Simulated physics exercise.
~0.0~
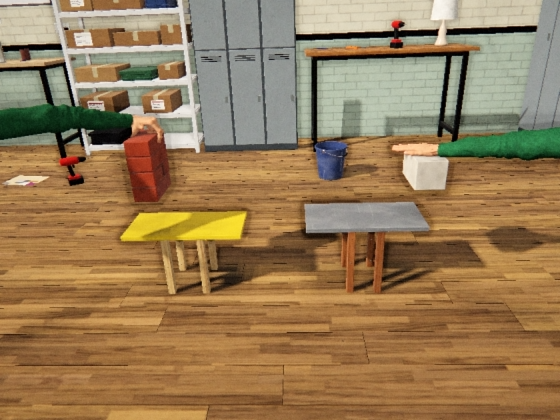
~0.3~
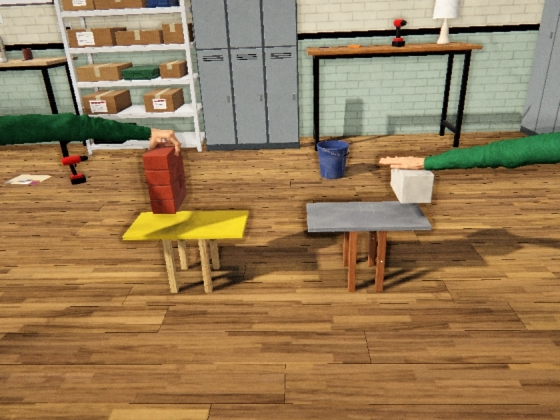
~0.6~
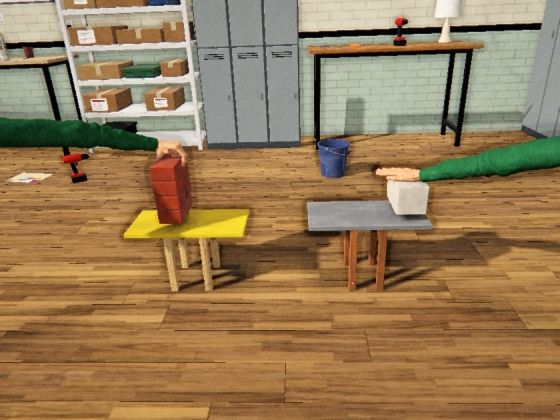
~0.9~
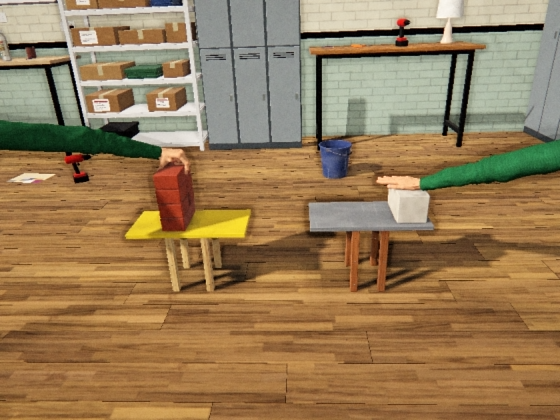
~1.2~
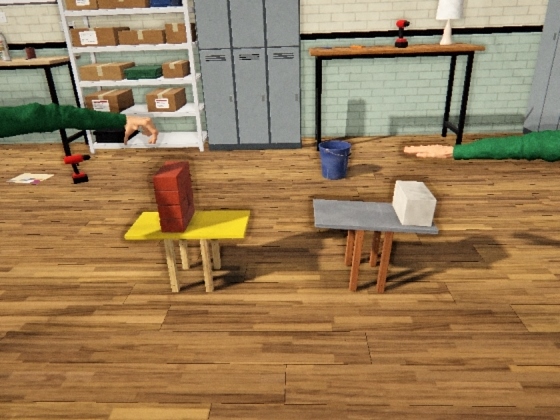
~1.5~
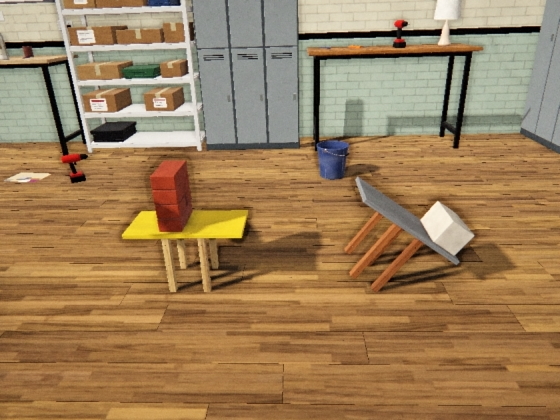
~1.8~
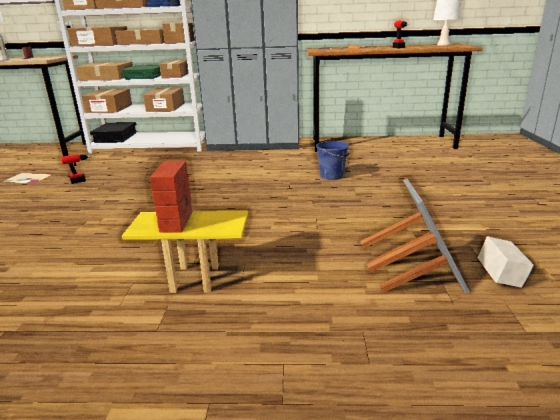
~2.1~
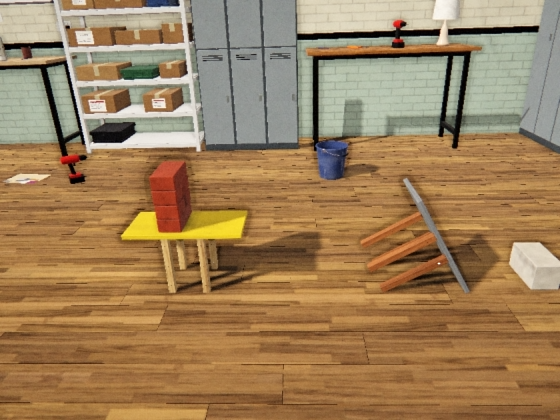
A grey trestle tipped over to the right after two hands set a stack of red bricks on a yellow stand and a white block on the trestle's right end, then let go; the block tumbled onto the floor while the bricks stayed put.
